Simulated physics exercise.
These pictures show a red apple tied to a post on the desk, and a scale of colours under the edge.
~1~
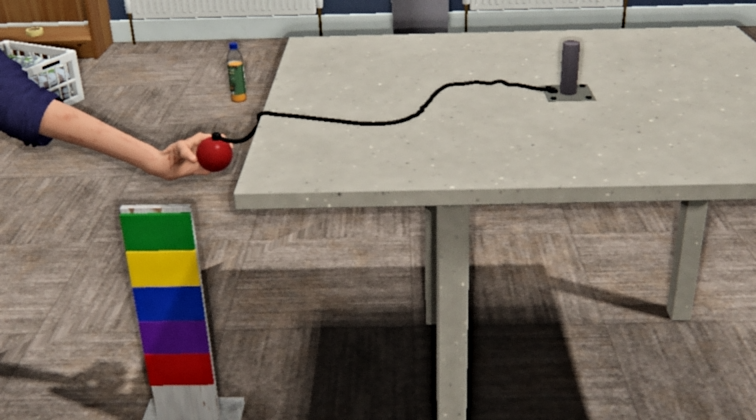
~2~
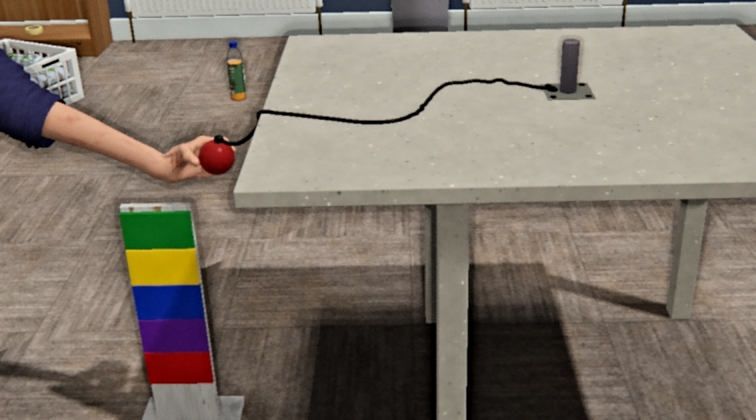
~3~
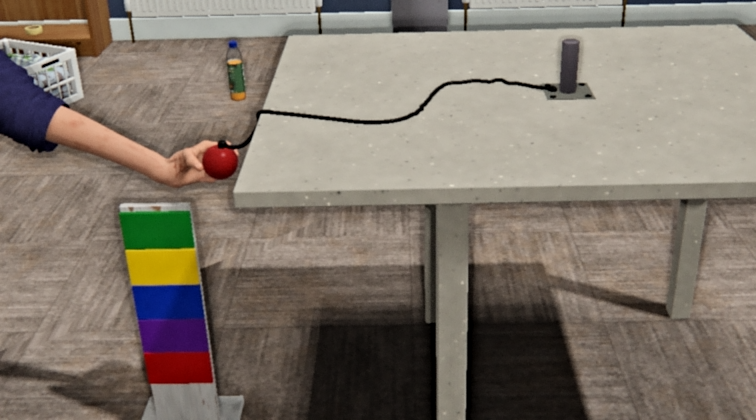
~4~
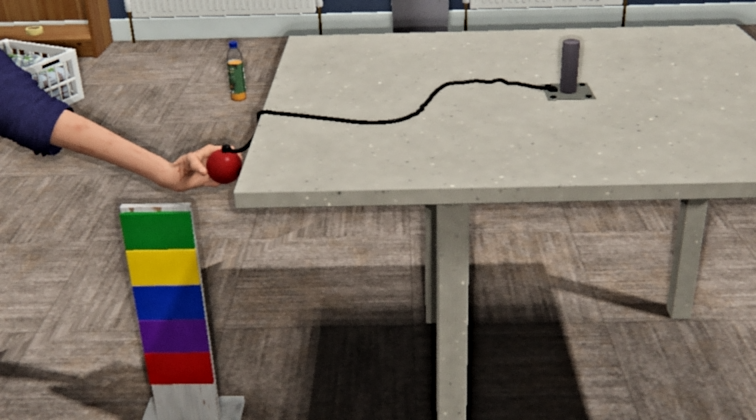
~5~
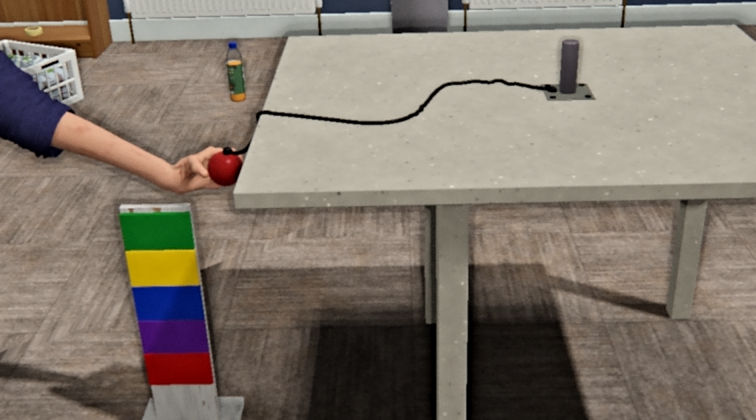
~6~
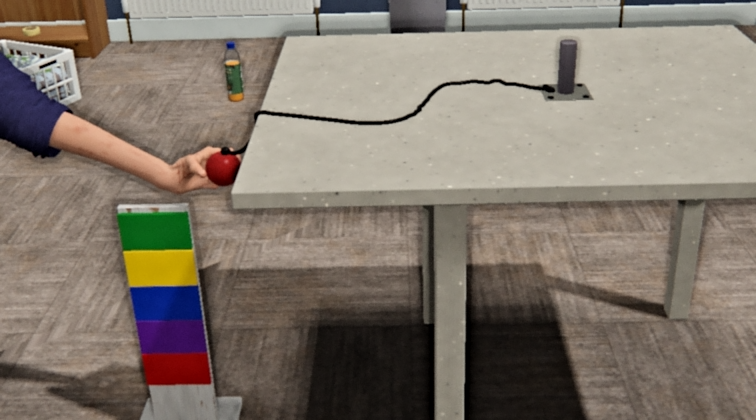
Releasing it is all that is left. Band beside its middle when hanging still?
Yellow.
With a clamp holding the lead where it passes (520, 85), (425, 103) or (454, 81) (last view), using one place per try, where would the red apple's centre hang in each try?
Results: (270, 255); (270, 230); (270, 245).
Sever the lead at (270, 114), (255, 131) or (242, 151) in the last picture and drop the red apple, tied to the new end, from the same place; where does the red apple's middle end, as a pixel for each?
About (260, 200), (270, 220) and (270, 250).
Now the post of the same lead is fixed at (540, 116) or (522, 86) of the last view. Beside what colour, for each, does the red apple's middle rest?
Blue; blue.
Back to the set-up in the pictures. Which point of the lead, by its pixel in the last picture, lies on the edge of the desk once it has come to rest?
Pixel (340, 121).
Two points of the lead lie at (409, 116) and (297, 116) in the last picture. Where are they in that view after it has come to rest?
They go to (333, 105) and to (263, 156).
Early on, apple near (294, 263); level with yellow.
Midway, apple near (260, 263); level with yellow.
Finally, apple near (270, 263); level with yellow. The lead holds its middle at yellow.
